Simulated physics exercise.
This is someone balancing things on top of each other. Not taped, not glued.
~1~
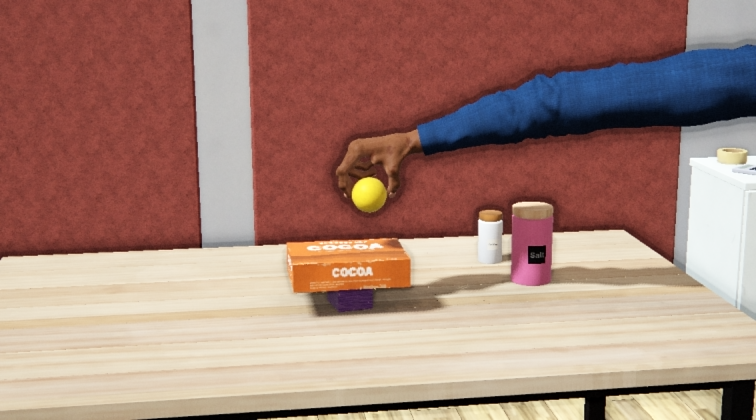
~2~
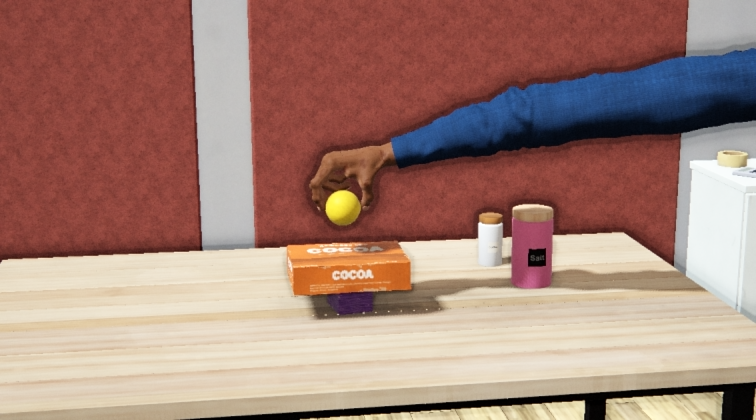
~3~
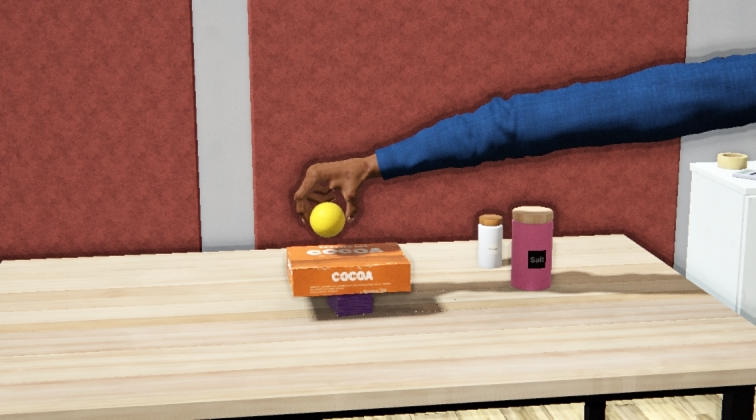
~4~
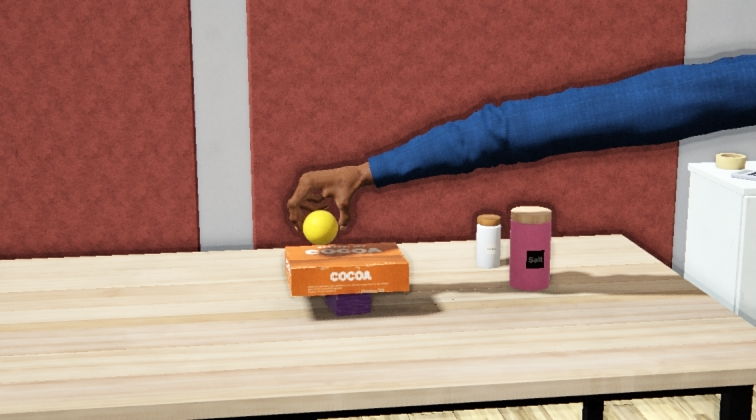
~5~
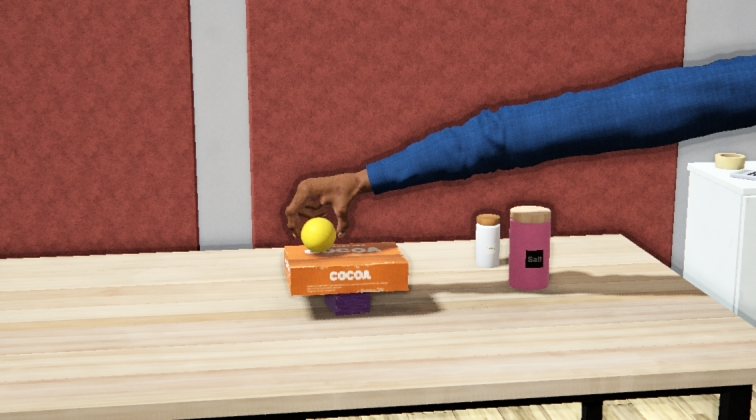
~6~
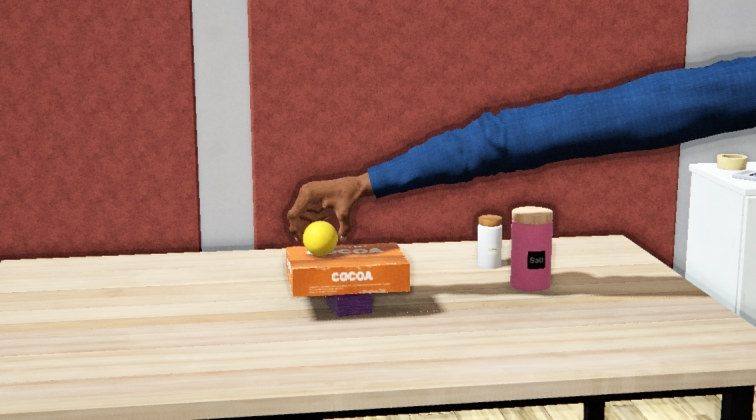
A hand moves a yellow lemon left and lowers it onto an orange cocoa box.
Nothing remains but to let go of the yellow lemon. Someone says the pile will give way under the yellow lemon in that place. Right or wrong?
Wrong, it holds.
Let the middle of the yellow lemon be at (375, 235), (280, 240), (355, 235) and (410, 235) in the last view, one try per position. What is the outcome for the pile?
Well, on the first go it stays steady, on the second it tumbles down, on the third it stays steady, and on the fourth it tumbles down.
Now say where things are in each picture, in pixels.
The first frame shows still above its spot; yellow lemon (369, 195); pink jar (532, 244).
The second frame shows still above its spot; yellow lemon (343, 208); white shaker (491, 239).
The third frame shows still above its spot; yellow lemon (328, 220); pink jar (532, 248).
The fourth frame shows still above its spot; yellow lemon (321, 228); white shaker (489, 241).
The fifth frame shows in place under the hand; yellow lemon (319, 235); pink jar (530, 248).
The sixth frame shows in place under the hand; yellow lemon (320, 239); white shaker (490, 242).
Then, 0.90 s later than the last frame, all is still.
Then, 2.00 s later than the last frame, yellow lemon resting near (320, 239).
When it is over, all 5 as before. End places, in pixels of the last picture, yellow lemon near (319, 239). The pile keeps its balance.
